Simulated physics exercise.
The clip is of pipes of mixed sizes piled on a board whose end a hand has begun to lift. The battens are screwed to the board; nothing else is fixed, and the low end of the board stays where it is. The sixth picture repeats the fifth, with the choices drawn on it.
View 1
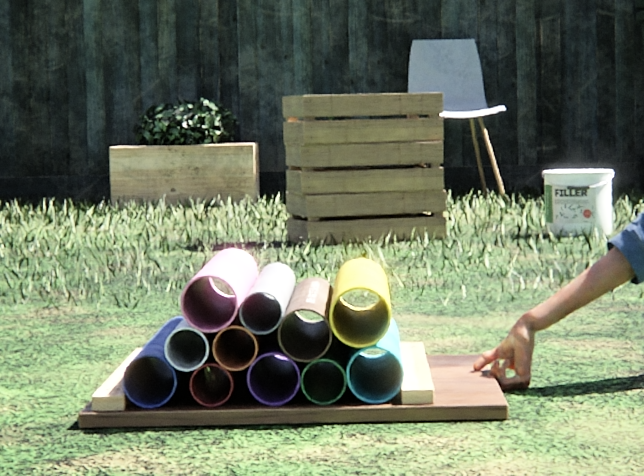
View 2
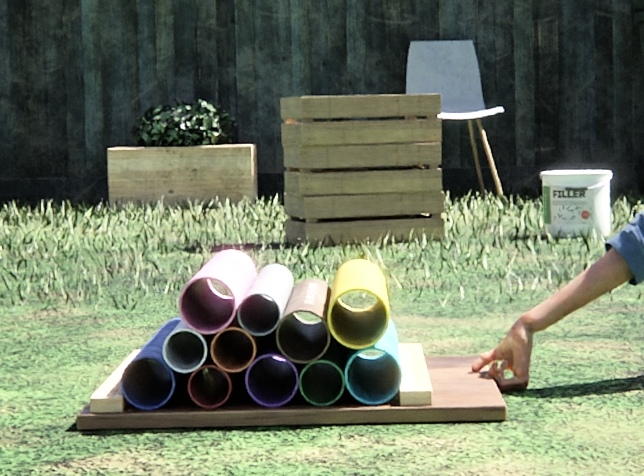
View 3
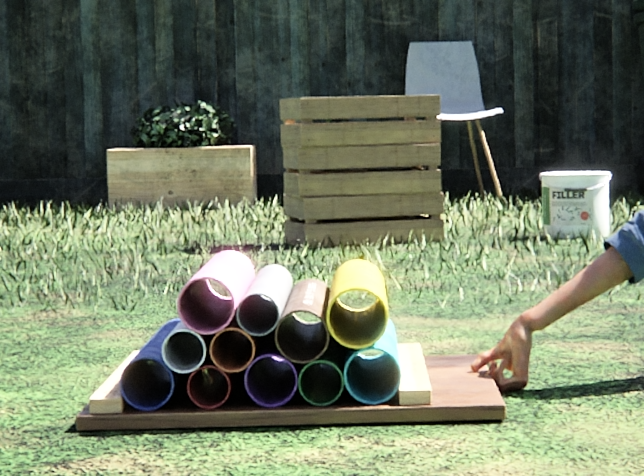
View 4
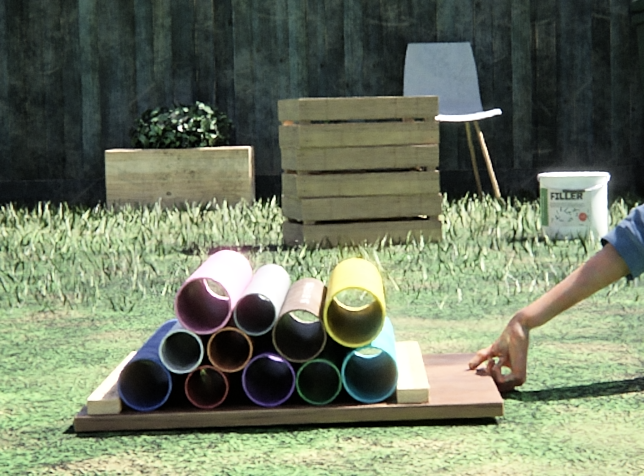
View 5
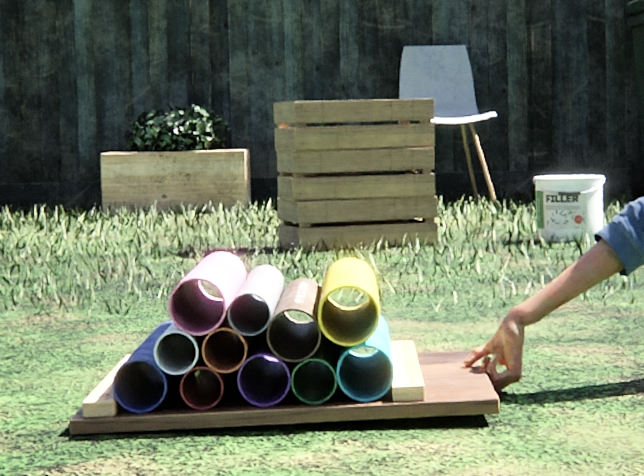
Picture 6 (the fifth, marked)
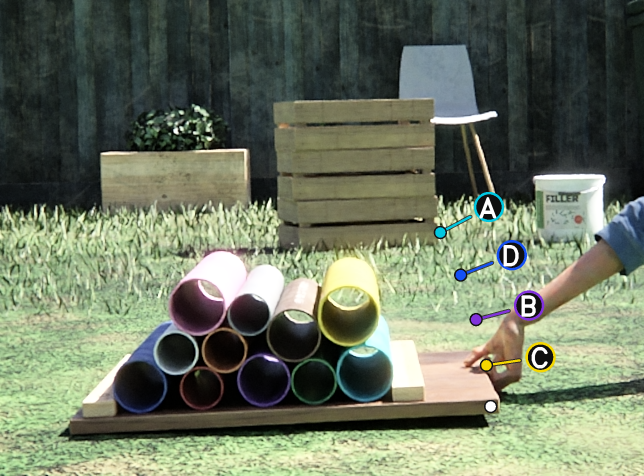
Colourful pipes of mixed sizes sat piled on a wooden board on the grass while a hand at its right end began lifting it very slightly, and the pipes barely shifted in the pile.
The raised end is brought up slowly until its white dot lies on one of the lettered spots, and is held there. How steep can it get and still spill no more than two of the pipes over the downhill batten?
Stop at B.
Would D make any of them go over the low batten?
At D: Yes.
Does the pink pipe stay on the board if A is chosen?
No, with A.
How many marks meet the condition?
The number is two.
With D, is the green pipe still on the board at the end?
The green pipe: Yes.
On the marked copy, A at (440, 232); B at (476, 319); C at (487, 365); D at (461, 275); the white dot at (491, 406).
Taking B. A third of the way, board at 14°.
Two thirds of the way, board at 14°.
When it is over, board at 14°, two over the low batten (white, pink).
As for the rest, A six over the low batten; C none over the low batten; D six over the low batten.
